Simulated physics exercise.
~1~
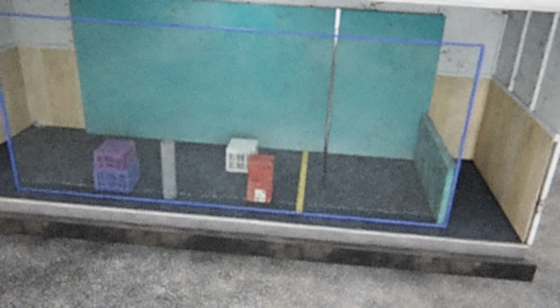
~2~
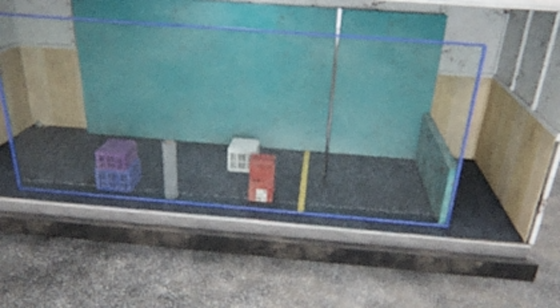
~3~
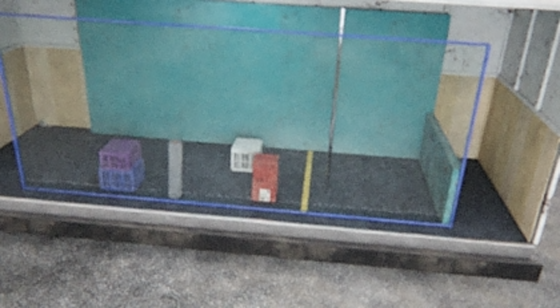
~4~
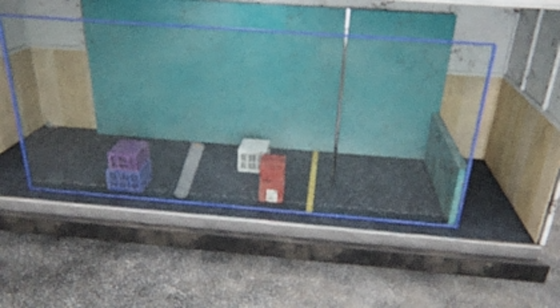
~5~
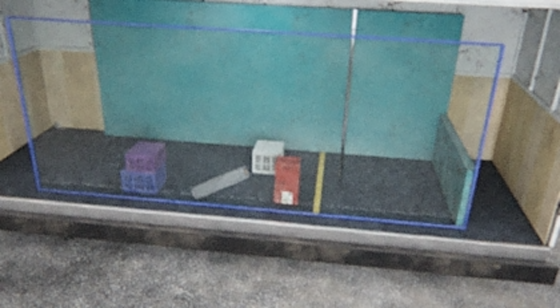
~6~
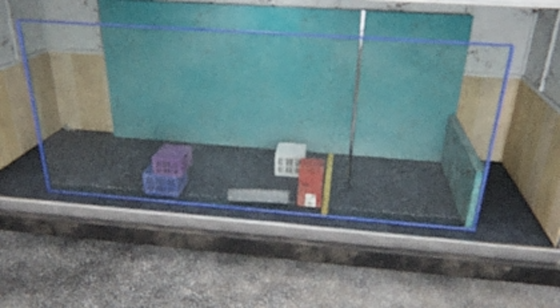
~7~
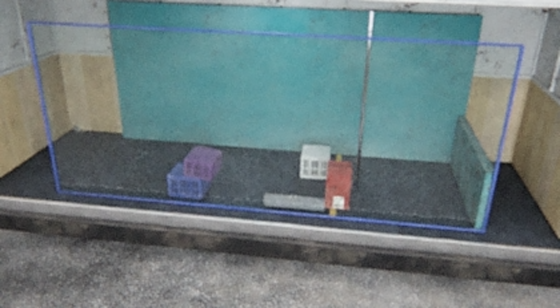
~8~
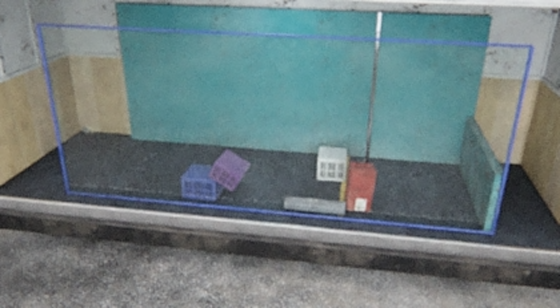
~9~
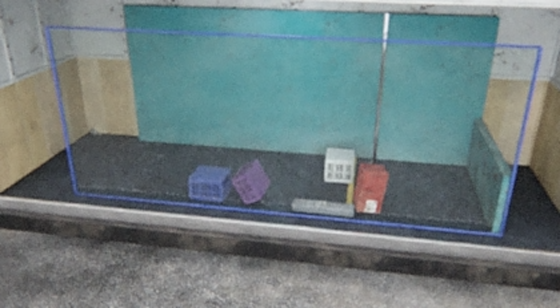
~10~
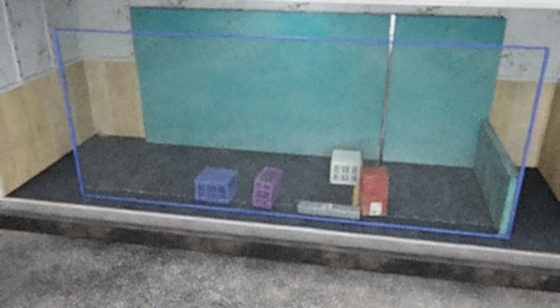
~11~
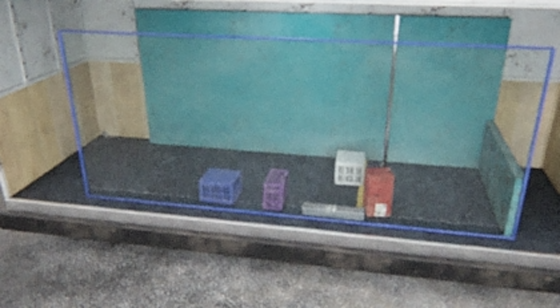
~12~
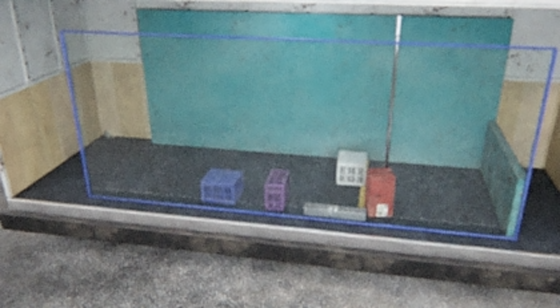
Teal-backed bay with crates sliding right, grey roll toppling, purple crate tumbling off blue one, and red pack stopping past yellow line.
